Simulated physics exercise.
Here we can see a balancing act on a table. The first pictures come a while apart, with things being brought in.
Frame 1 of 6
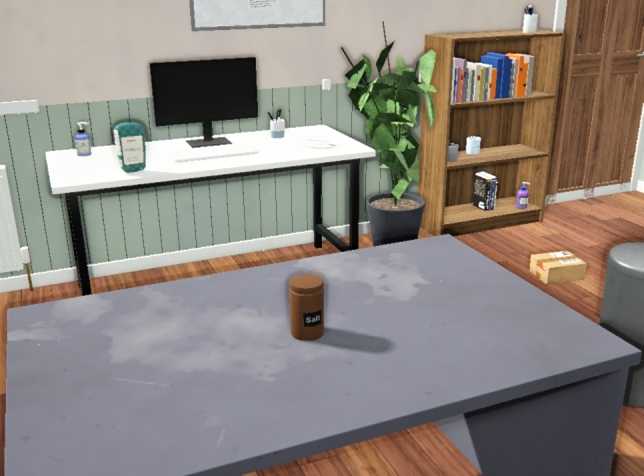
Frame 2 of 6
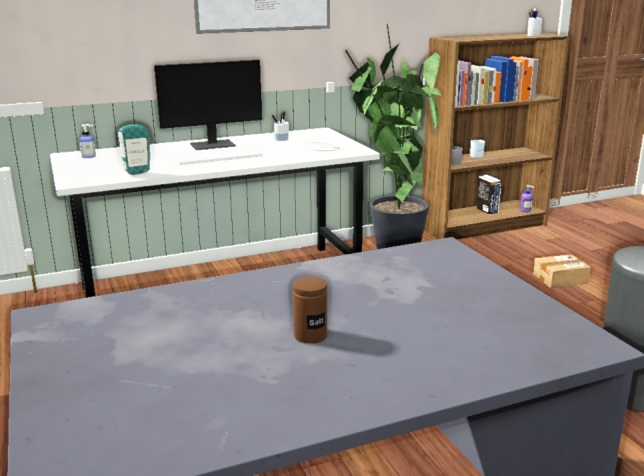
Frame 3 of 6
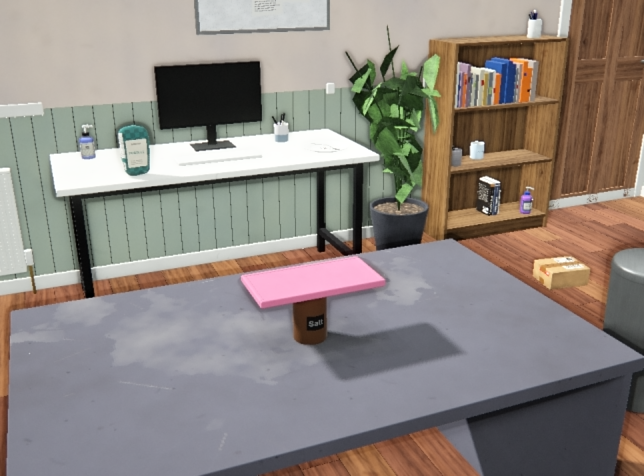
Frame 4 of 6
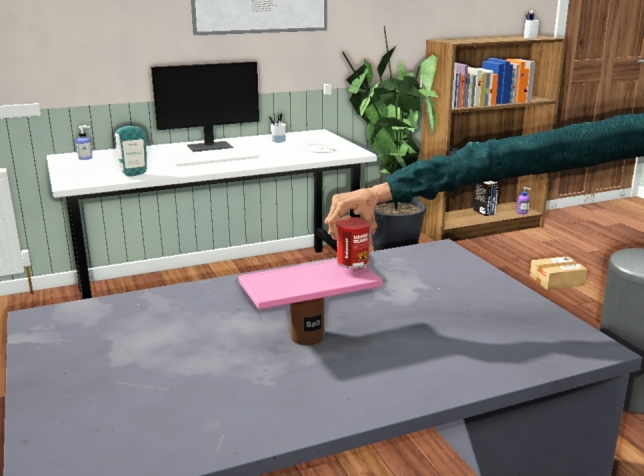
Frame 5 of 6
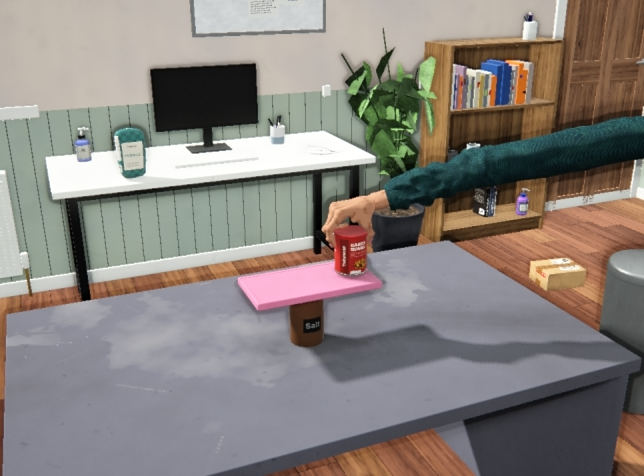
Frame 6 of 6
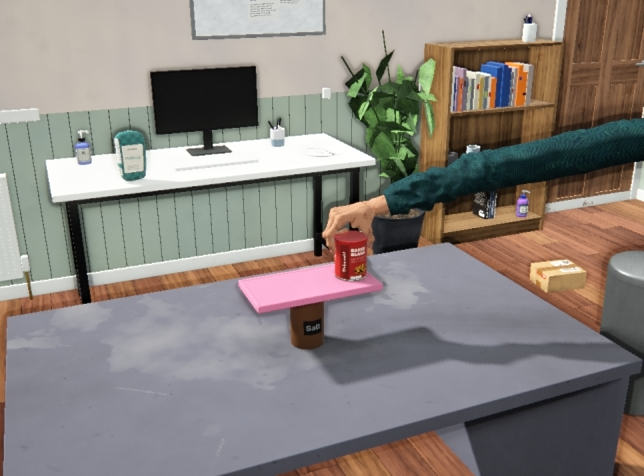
A hand in a dark green sleeve lowered a red tin onto the right side of a pink board, which had appeared on top of a brown jar standing on a grey table.
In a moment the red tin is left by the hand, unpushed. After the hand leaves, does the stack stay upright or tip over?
The stack cannot bear the weight.
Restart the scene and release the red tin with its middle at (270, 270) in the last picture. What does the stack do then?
The stack then collapses.
Then, 0.40 s on from there, red tin now fallen; pink lid turned 73° from how it was put.
Then, 0.90 s on from there, pink lid on its side.
In the end, fallen, pink lid and red tin; brown jar unmoved. The stack loses its balance.
